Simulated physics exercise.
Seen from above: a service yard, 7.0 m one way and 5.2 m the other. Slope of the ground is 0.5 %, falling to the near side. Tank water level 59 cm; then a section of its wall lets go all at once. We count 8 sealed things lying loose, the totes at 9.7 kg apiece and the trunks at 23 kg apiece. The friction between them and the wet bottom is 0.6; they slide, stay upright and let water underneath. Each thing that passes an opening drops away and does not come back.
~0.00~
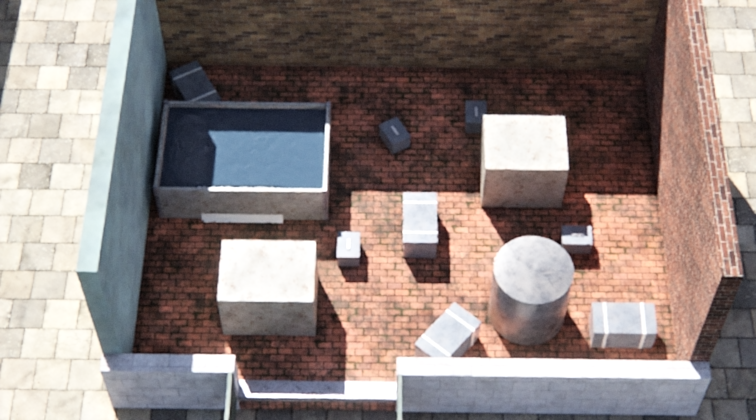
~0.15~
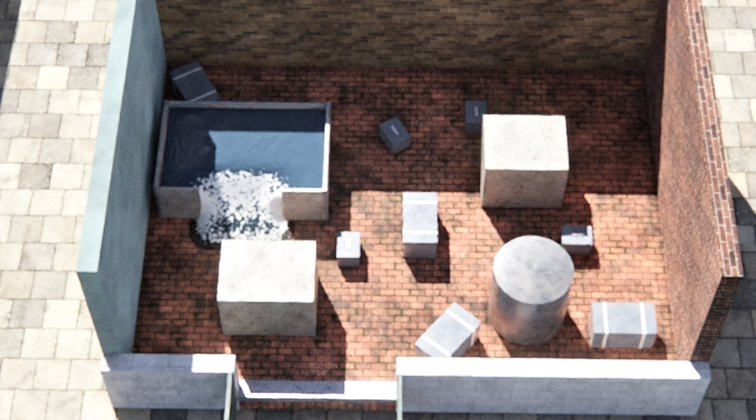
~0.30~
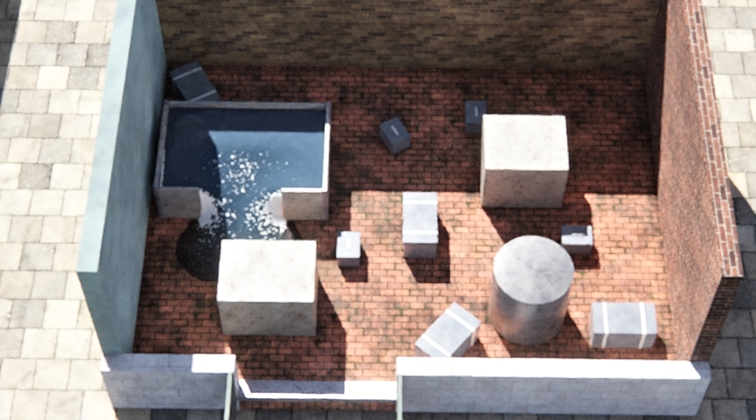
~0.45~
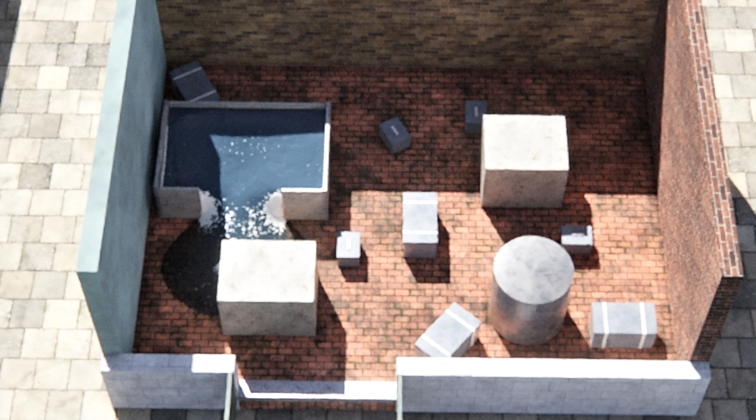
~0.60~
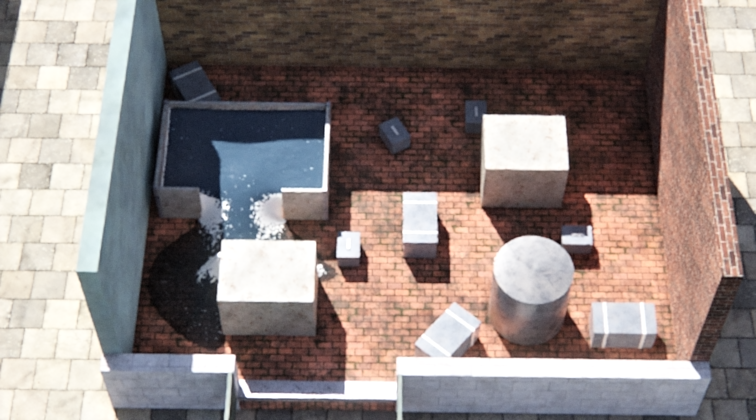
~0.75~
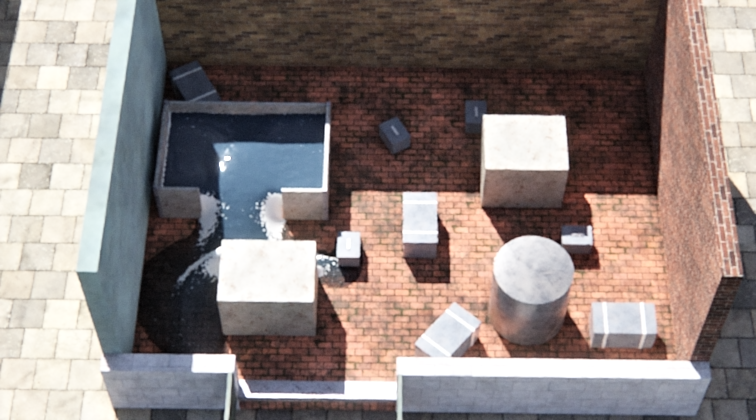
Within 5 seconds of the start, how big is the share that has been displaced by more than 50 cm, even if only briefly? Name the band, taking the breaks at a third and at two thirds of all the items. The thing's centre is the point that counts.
Fewer than a third of them move that far.
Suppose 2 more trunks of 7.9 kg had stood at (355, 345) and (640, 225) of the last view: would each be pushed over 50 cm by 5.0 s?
In the order asked they come out beyond the limit, inside the limit.
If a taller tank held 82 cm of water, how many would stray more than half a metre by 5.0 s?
It would come to 4 of them.
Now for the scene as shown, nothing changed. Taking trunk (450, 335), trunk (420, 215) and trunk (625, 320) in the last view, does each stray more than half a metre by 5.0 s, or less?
In turn: Under, more, short of it.
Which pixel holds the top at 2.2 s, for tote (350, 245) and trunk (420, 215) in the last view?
They end up about (457, 232) and (479, 207) in the last view.
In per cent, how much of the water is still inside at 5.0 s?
Somewhere near 94 percent, give or take.
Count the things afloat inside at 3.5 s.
The count is 1.
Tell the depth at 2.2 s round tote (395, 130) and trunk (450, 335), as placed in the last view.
Close to 2 and 3 centimetres.
After 1.1 s 0 of 8 are over 50 cm from their spots; 0 afloat.
After 2.2 s 2 of 8 are over 50 cm from their spots; 0 afloat.
After 3.5 s 2 of 8 are over 50 cm from their spots; 1 afloat.
After 5.0 s 2 of 8 are over 50 cm from their spots, and 2 have been at some point; 2 afloat.
